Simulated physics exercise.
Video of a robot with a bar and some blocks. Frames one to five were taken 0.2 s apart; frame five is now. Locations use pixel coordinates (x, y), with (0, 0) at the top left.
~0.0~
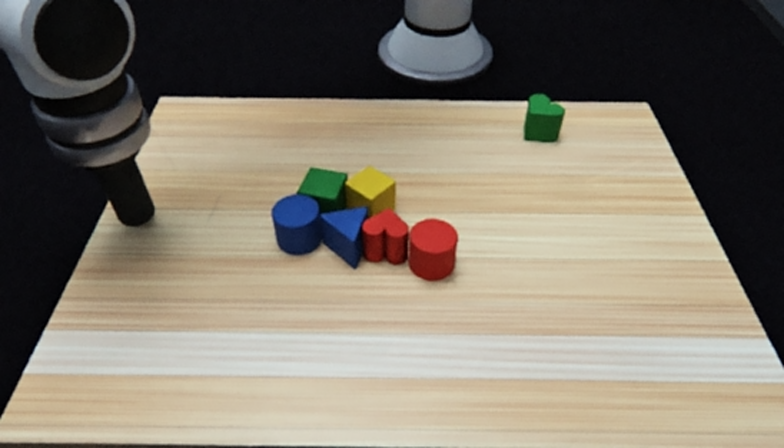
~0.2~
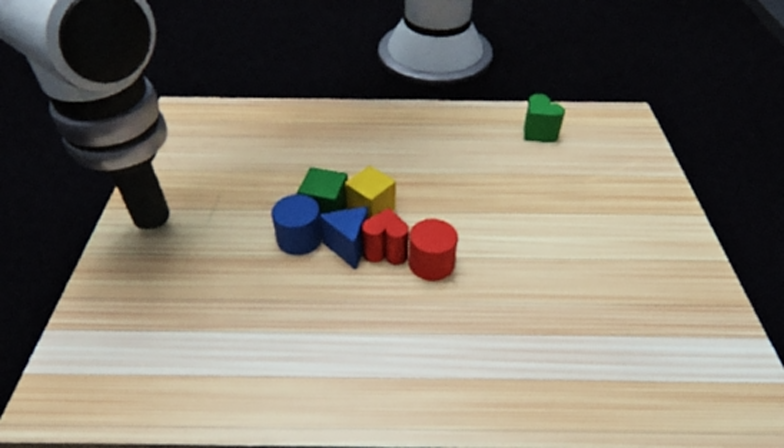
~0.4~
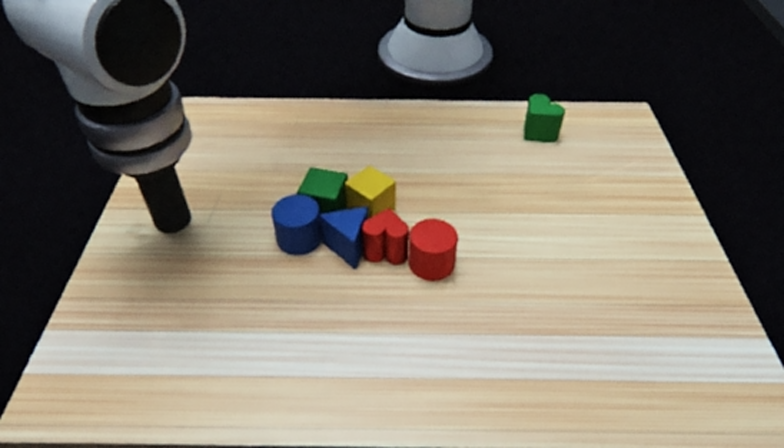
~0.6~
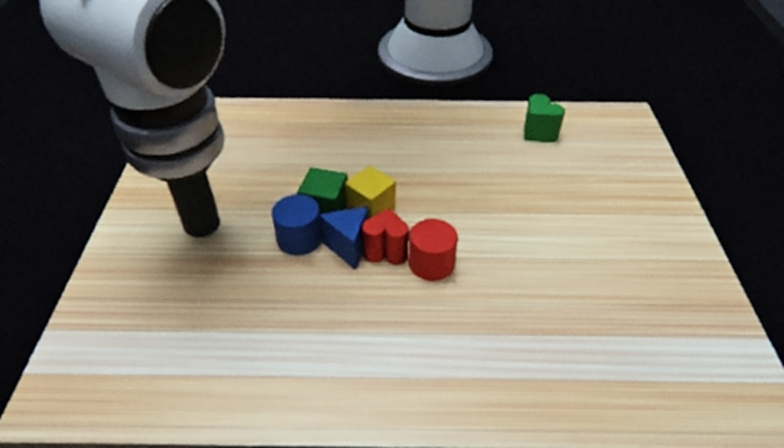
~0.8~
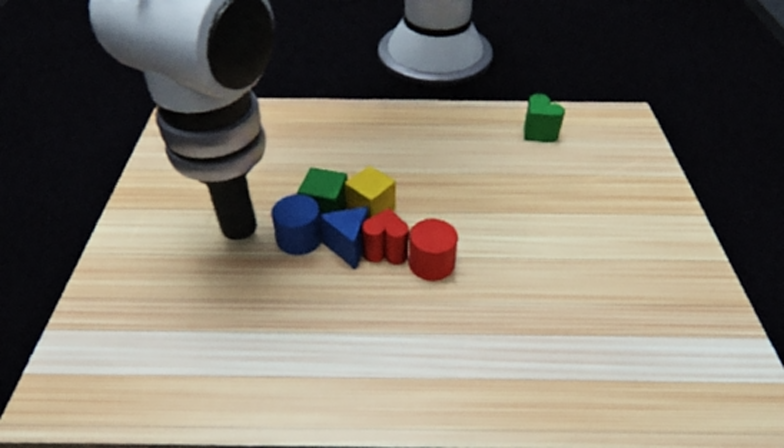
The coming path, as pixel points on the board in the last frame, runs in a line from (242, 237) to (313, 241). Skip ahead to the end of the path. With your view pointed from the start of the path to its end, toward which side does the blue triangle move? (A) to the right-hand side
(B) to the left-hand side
The correct letter is B.
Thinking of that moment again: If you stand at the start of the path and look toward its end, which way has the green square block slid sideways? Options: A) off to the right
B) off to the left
I choose B.
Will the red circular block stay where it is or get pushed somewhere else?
By the last moment, the red circular block will have left its place.
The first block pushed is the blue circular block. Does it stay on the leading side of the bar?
Answer: Still ahead.
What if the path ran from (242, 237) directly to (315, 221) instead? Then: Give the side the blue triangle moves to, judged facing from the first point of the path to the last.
Answer: Right.
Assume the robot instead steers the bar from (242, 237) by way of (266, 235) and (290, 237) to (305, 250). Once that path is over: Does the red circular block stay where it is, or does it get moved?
If the bar follows that path, the red circular block ends up shifted.
The first path, step by step. Halfway along, bar (275, 230); blue circular block (315, 207); green square block (326, 177); blue triangle (360, 222), turned 25° clockwise; red circular block (445, 236).
At the end, bar (312, 232); blue circular block (349, 200); green square block (329, 171), turned 20° anticlockwise; blue triangle (384, 212), turned 60° clockwise; yellow square block (379, 178); red circular block (451, 239).
